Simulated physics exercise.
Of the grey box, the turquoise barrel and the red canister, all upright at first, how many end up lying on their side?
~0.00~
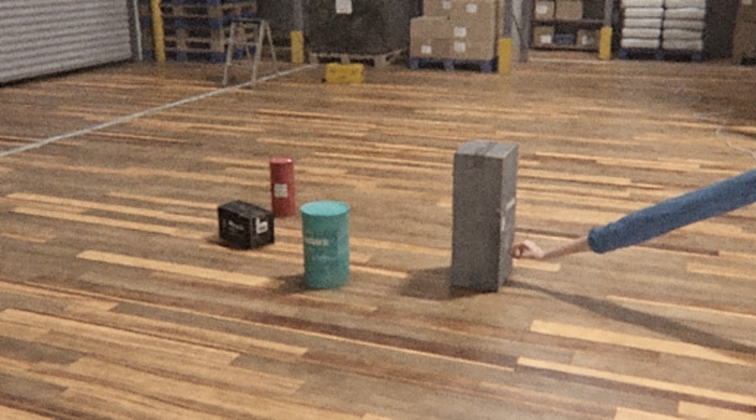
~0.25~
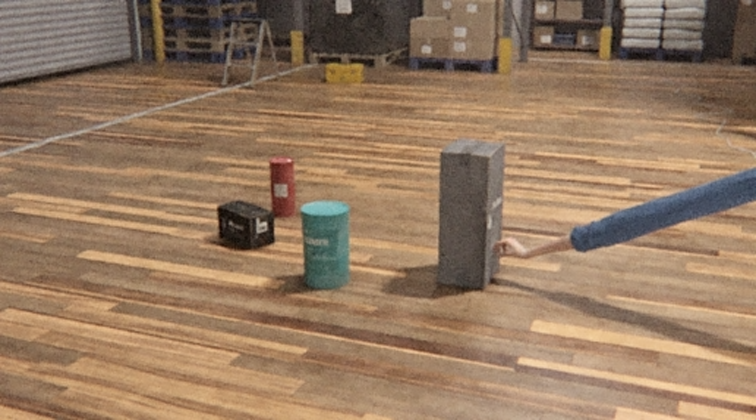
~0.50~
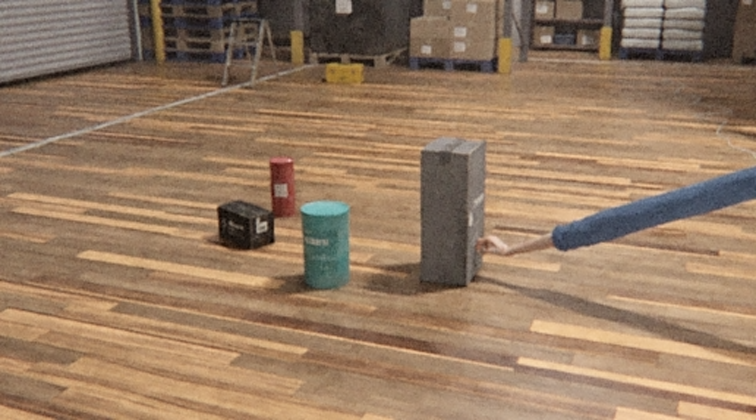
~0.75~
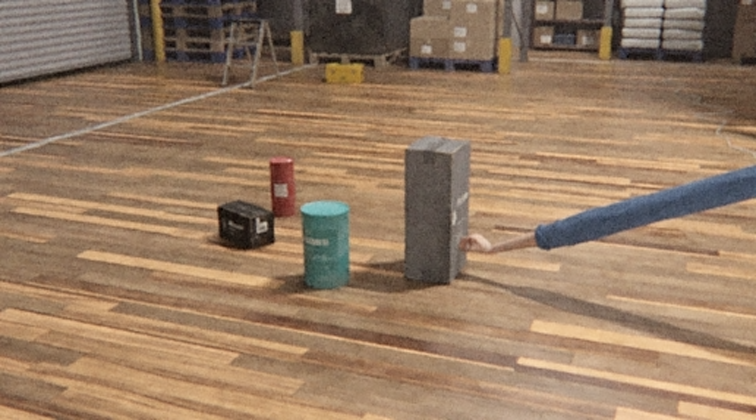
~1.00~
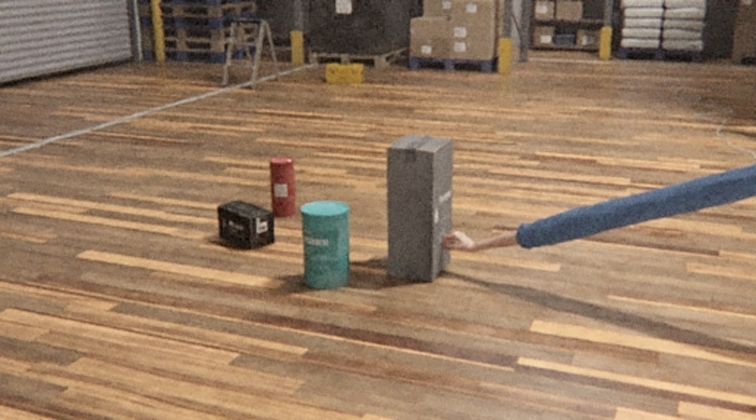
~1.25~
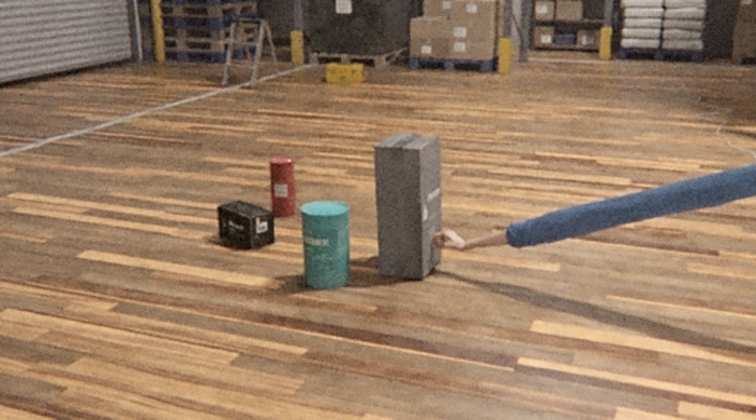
None of them do. The grey box slides left but stays upright, and the turquoise barrel and red canister stay standing where they were.
Hand at the end of a blue-sleeved arm slowly pushing a tall grey box left toward a turquoise barrel, the box staying upright.
